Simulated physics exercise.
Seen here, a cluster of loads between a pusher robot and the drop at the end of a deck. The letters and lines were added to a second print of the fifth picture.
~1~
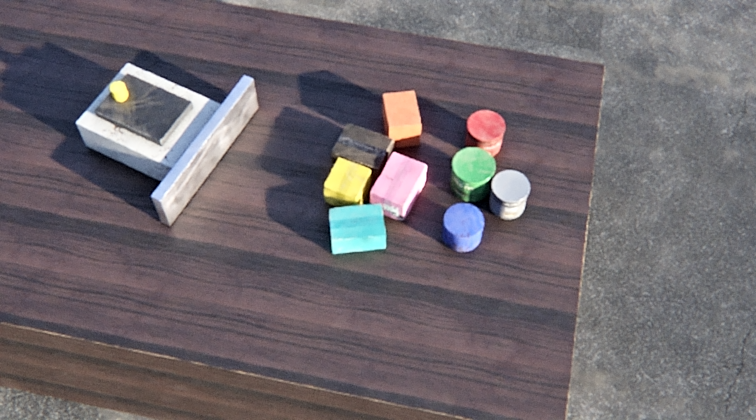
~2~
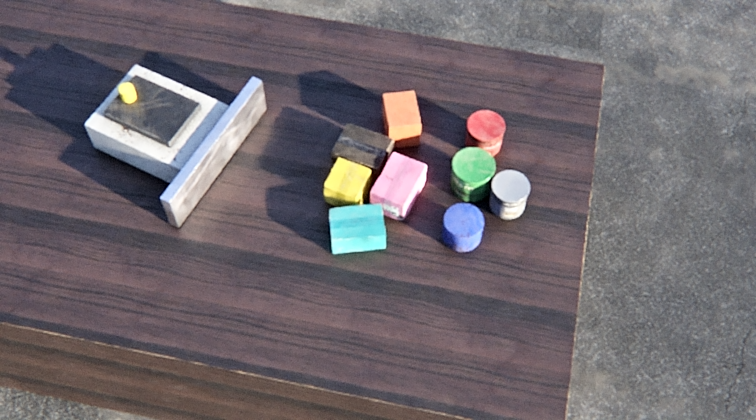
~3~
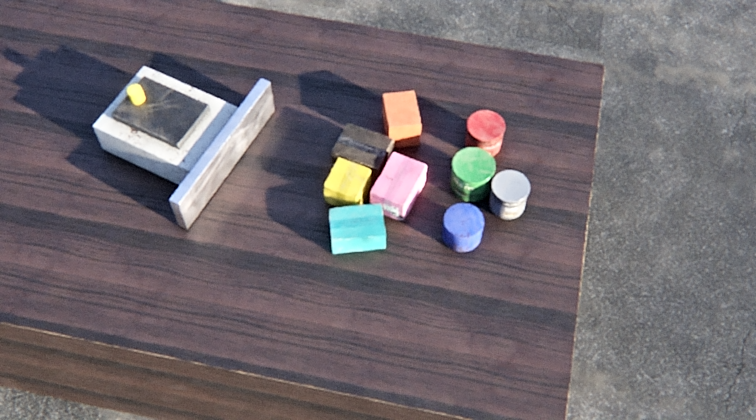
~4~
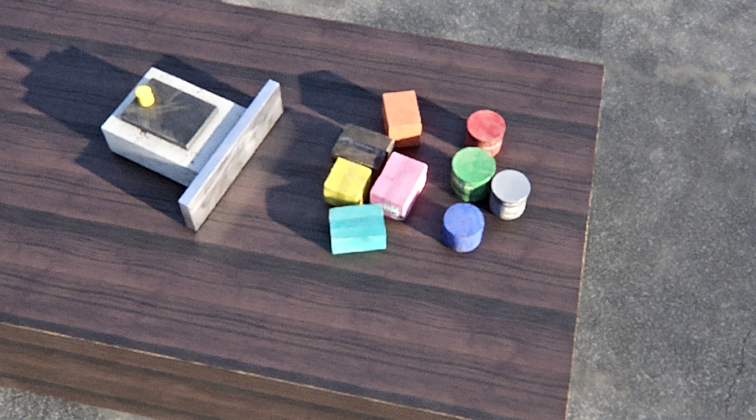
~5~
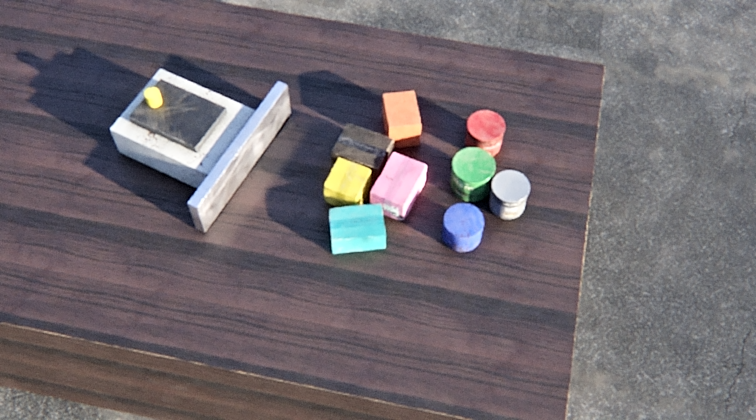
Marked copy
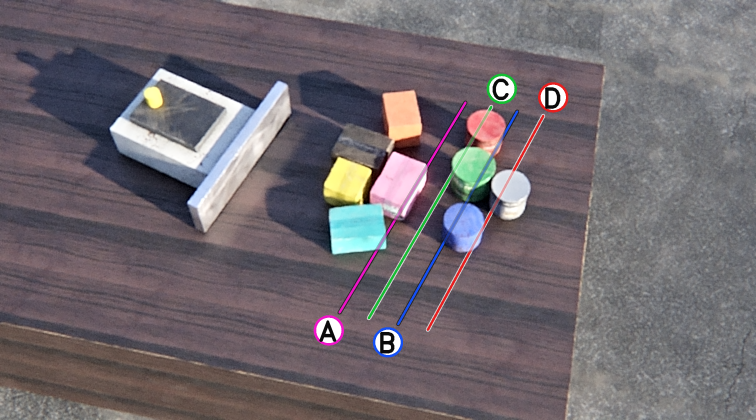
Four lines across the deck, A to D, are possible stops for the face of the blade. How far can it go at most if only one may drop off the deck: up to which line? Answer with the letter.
It can go as far as D.
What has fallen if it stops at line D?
The grey pail goes over.
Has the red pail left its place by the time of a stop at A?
No.
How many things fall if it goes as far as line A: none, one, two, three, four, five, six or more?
In all, none.
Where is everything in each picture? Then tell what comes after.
In the first picture, blue canister (463, 228); black box (363, 153); turquoise box (357, 229).
In the second picture, robot (158, 112); green pail (472, 175).
In the third picture, robot (167, 114); pink parcel (398, 187).
In the fourth picture, robot (175, 115); grey pail (509, 195).
In the fifth picture, robot (184, 117); blue canister (463, 228); black box (363, 153); turquoise box (357, 229).
On the copy, A at (407, 200); B at (462, 210); C at (435, 205); D at (490, 215).
On D. First, robot (270, 132); pink parcel (406, 191); black box (378, 158).
Then, robot (359, 148); grey pail (537, 213); green pail (512, 184).
Finally, robot (428, 160); grey pail over the edge; green pail (578, 201); one fallen.
By contrast, A is within the limit but short; B is within the limit but short; C is within the limit but short.
